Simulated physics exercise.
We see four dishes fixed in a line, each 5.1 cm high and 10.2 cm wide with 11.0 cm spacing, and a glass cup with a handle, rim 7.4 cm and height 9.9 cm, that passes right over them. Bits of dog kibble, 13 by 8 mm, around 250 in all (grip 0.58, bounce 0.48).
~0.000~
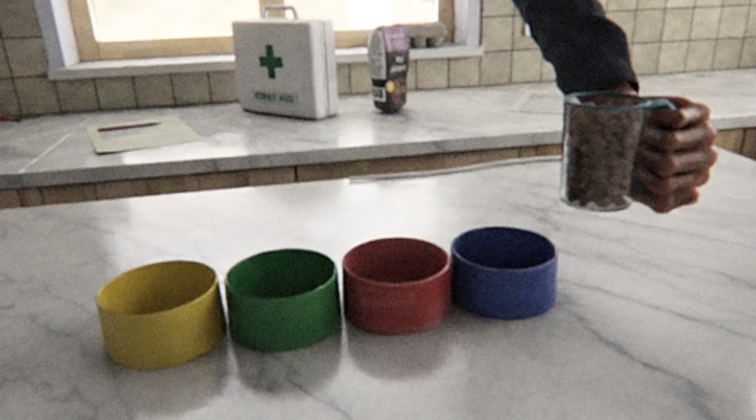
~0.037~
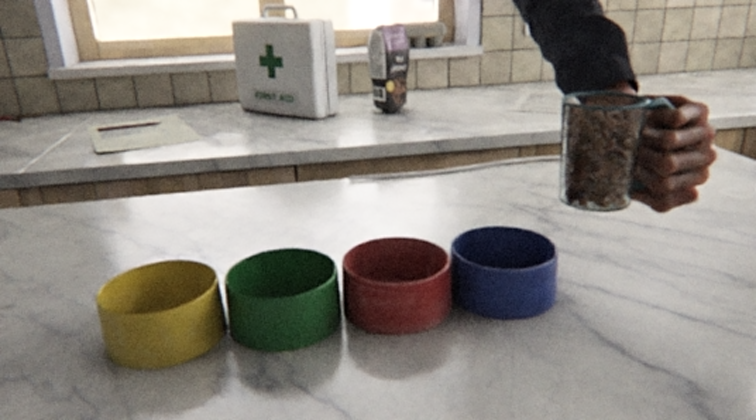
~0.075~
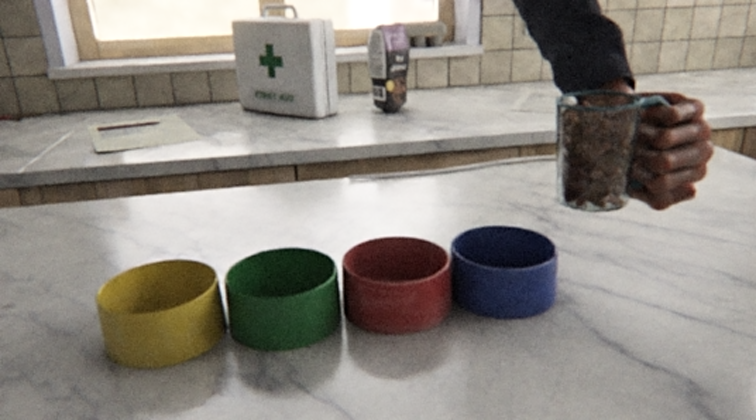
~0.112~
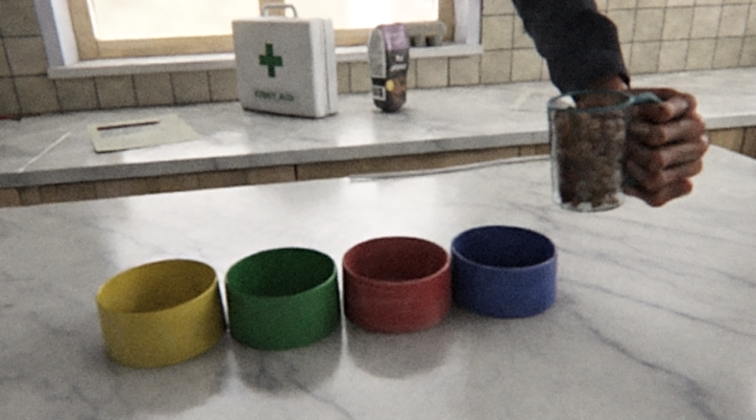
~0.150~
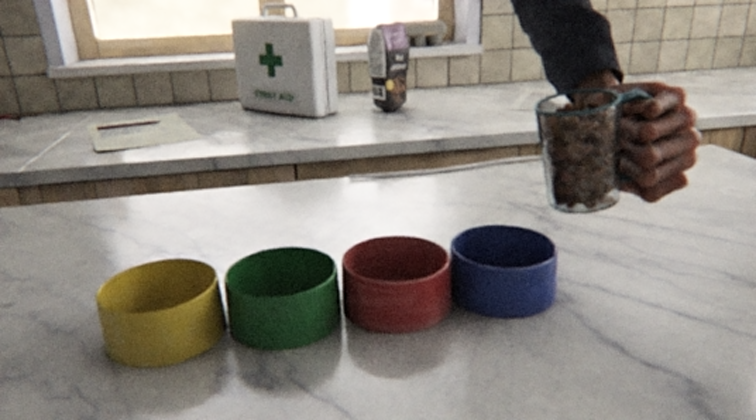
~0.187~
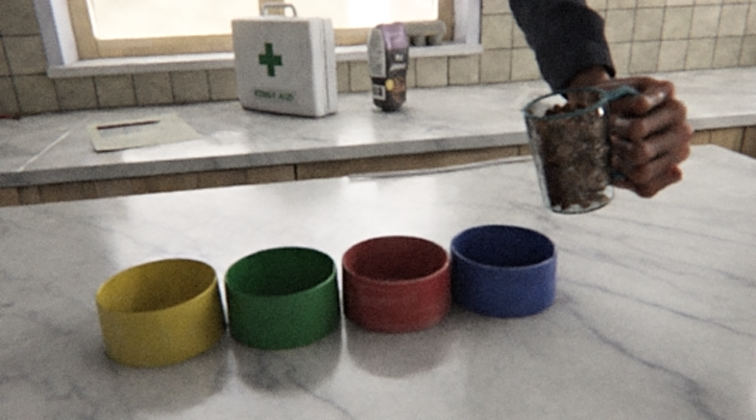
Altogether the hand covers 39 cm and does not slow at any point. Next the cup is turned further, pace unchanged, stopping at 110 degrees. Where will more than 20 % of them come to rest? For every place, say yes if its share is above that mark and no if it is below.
Red: No, blue: No, green: Yes, yellow: Yes, counter: No.
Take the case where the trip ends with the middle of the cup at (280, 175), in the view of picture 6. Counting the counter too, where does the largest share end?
Most goes to: Green.
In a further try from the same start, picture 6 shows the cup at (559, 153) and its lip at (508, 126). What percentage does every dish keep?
Kept per dish: Red = 0, blue = 0, green = 40, yellow = 50.
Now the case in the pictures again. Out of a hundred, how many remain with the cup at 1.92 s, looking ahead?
Approx. 15 % - an estimate.
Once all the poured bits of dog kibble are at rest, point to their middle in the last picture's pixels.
In the last view, approximately (178, 314).
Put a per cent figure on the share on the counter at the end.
The answer is roughly 5 per cent.
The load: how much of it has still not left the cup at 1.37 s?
Somewhere near 50 per cent of the load.
Then, at 0.90 s, tilt 93 degrees; cup holds 95 %.
After 1.37 s, tilt 110 degrees; cup holds 50 %, green 40 %, yellow 5 %.
Then, at 1.92 s, tilt 110 degrees; cup holds 15 %, green 35 %, yellow 45 %.
In the end, at 3.4 s, red 0 %, blue 0 %, green 35 %, yellow 55 %, counter 5 %, cup 5 %.
